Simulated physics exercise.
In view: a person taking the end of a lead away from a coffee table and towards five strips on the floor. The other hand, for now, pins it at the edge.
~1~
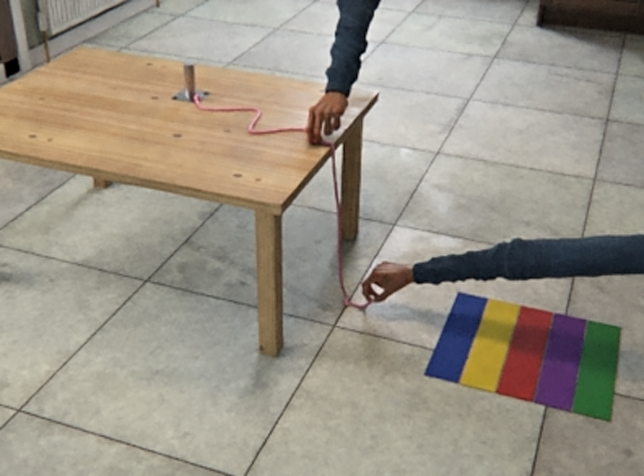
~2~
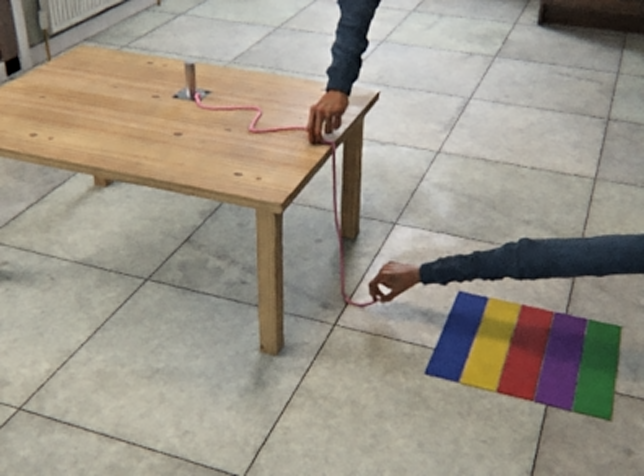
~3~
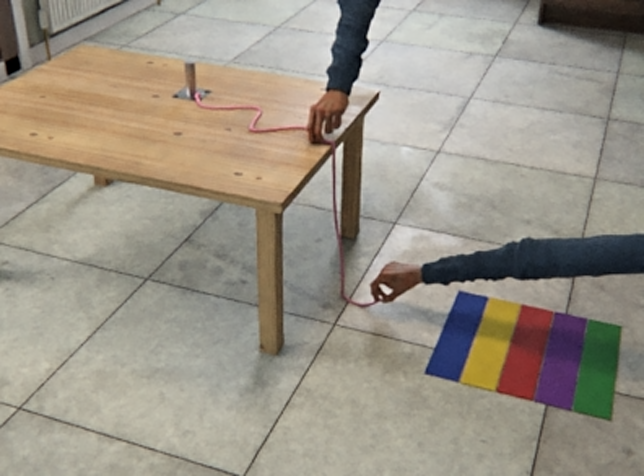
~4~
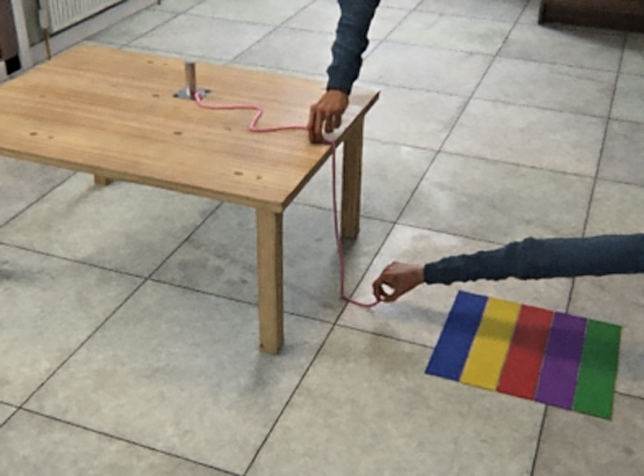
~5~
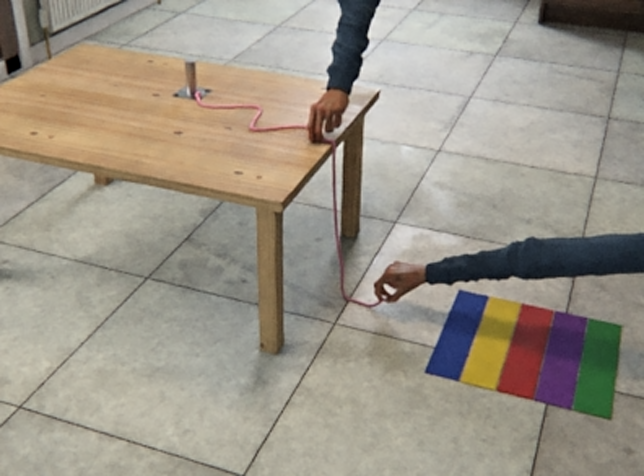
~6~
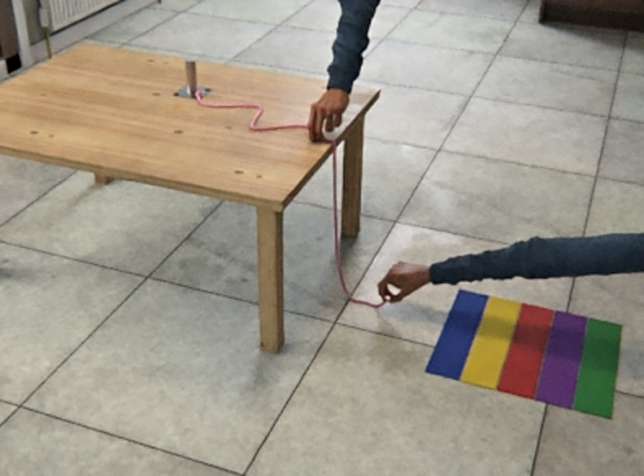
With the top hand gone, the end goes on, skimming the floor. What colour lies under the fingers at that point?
Purple.
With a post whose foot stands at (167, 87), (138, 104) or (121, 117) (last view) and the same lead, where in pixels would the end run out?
The places come out near (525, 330), (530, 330) and (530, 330).
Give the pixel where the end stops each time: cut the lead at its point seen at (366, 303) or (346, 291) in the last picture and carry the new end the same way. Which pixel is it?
Case by case it comes to about (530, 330) and then about (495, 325).
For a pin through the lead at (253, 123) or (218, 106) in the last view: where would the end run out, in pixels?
Try by try, around (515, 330) and (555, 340).
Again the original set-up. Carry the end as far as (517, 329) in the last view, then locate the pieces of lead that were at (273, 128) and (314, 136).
Mark one about (333, 129), mark two about (357, 179).
A little later, end near (517, 329); over red.
Next, end near (552, 337); over purple.
When it is tight, end near (572, 341); over purple. It halts on the purple strip.
